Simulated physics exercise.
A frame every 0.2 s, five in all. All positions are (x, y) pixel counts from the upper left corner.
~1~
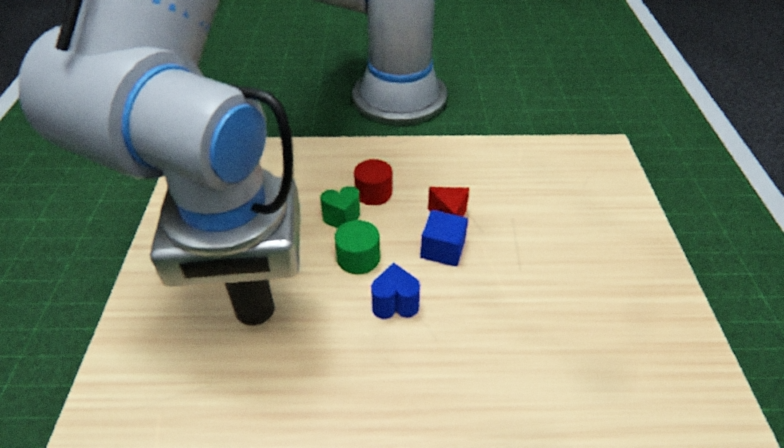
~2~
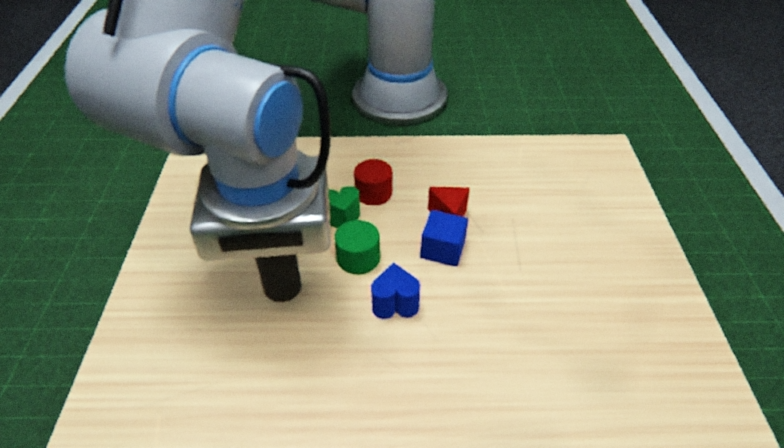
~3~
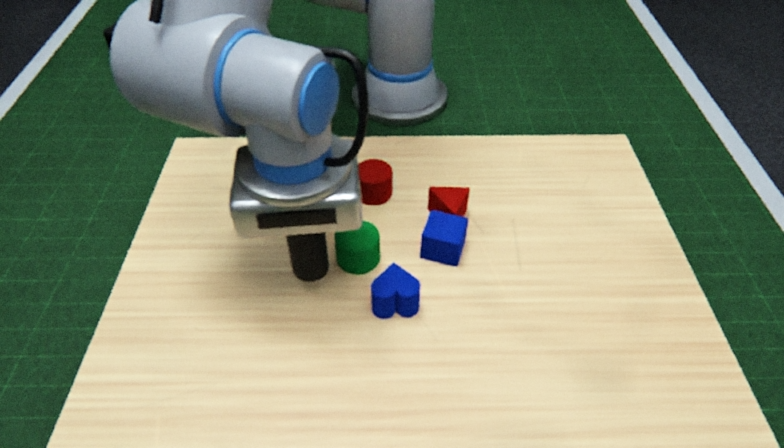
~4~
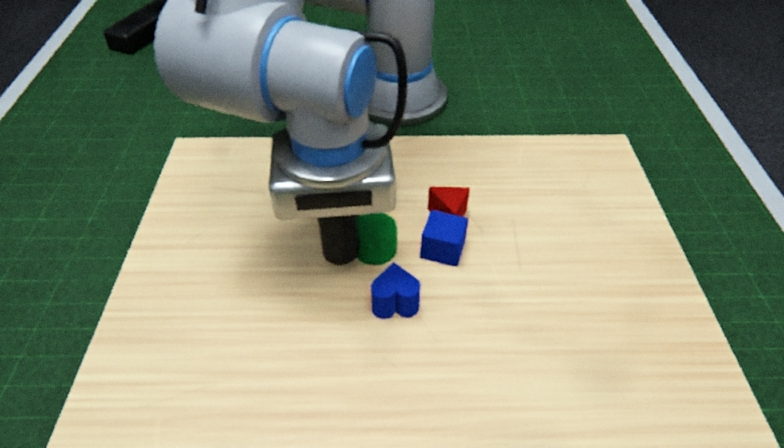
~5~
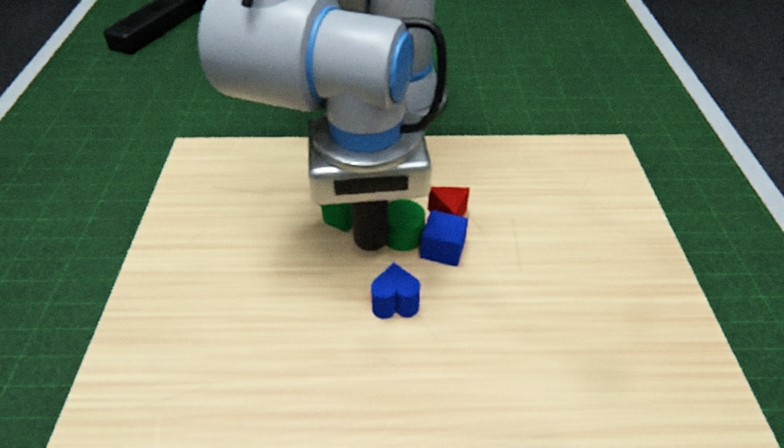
A grey robot arm with blue rings holds a short black pusher over a pale wooden table on a green floor, seen from above by a still camera. Red, green and blue blocks sit near the middle, among them a green disc and a blue heart nearest the viewer. The arm sweeps right and away, passing the green heart and pushing the disc right, up beside the blue four-sided block.
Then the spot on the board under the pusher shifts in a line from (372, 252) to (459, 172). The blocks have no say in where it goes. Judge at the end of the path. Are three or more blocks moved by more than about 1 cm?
That would be a no.
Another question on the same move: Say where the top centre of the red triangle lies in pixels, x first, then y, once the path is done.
My prediction: (503, 188).
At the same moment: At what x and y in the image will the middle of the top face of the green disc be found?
Top centre: (491, 164).
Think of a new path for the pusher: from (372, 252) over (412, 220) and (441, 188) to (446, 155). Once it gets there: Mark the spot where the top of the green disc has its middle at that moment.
Its top middle is near (482, 164).
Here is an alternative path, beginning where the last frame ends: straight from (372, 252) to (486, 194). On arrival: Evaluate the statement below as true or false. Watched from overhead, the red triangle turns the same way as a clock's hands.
True.
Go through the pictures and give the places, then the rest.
In the first frame, pusher tip at (255, 310); block tops, red disc at (373, 170); green disc at (357, 235); blue four-sided block at (445, 226); red triangle at (451, 195).
In the second frame, pusher at (283, 288); blocks unchanged.
In the third frame, pusher at (311, 268); blocks unchanged.
In the fourth frame, pusher at (341, 252); green disc at (375, 226).
In the fifth frame, pusher at (371, 238); red disc hidden; green disc at (404, 213); blue four-sided block at (445, 226); red triangle at (451, 195).
The first path, step by step. One third of the way, pusher at (405, 209); green disc at (439, 189); blue four-sided block at (451, 225), turned 20° clockwise; red triangle at (472, 189), turned 30° clockwise.
Two thirds of the way, pusher at (434, 182); green disc at (471, 173); blue four-sided block at (451, 225), turned 20° clockwise; red triangle at (499, 187), turned 70° clockwise.
At the end, pusher at (461, 158); red disc in place; green disc at (491, 164); blue four-sided block at (451, 225), turned 20° clockwise; red triangle at (503, 188), turned 80° clockwise.
